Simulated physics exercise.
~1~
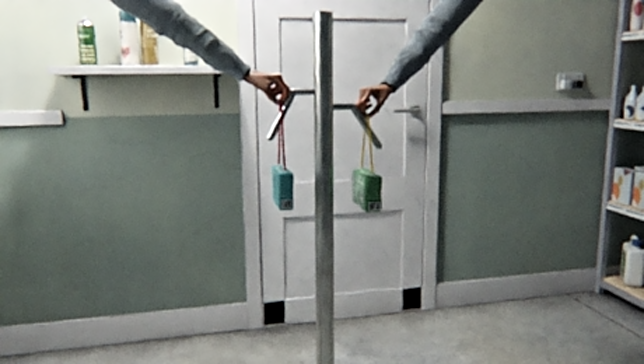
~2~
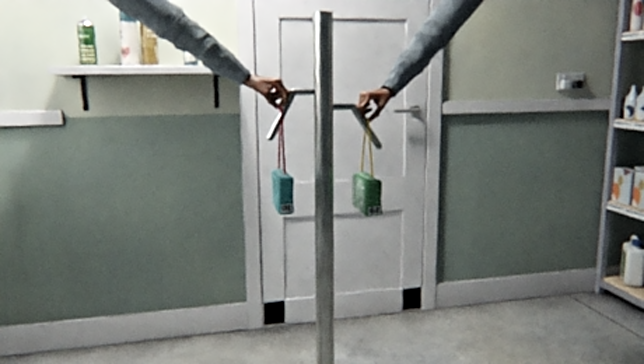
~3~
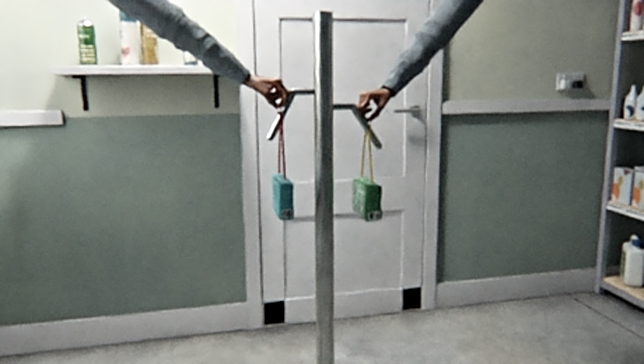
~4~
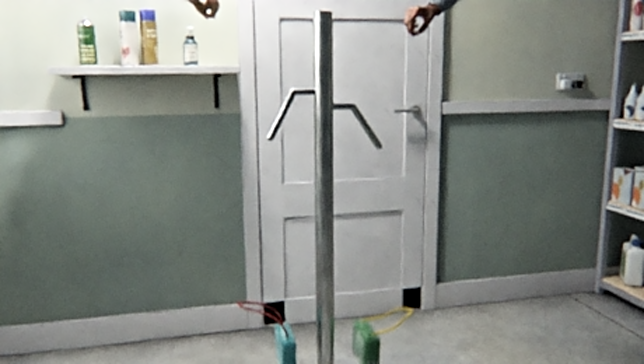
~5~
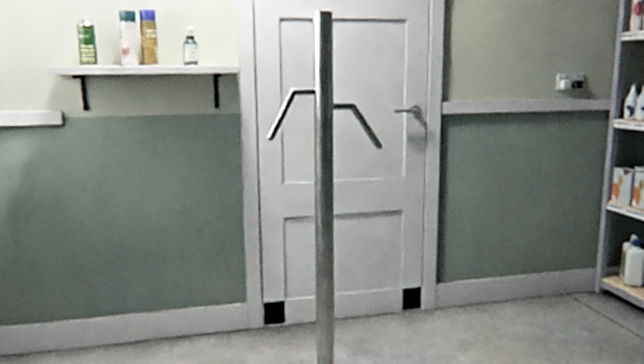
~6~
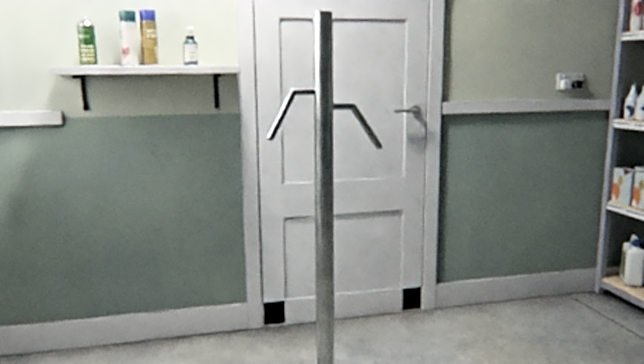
In this clip, two hands hold a turquoise pouch and a green pouch by their loops at the downward-sloping pegs of a metal post, then let go and withdraw. Both pouches slide off and fall out of view, leaving the pegs empty.
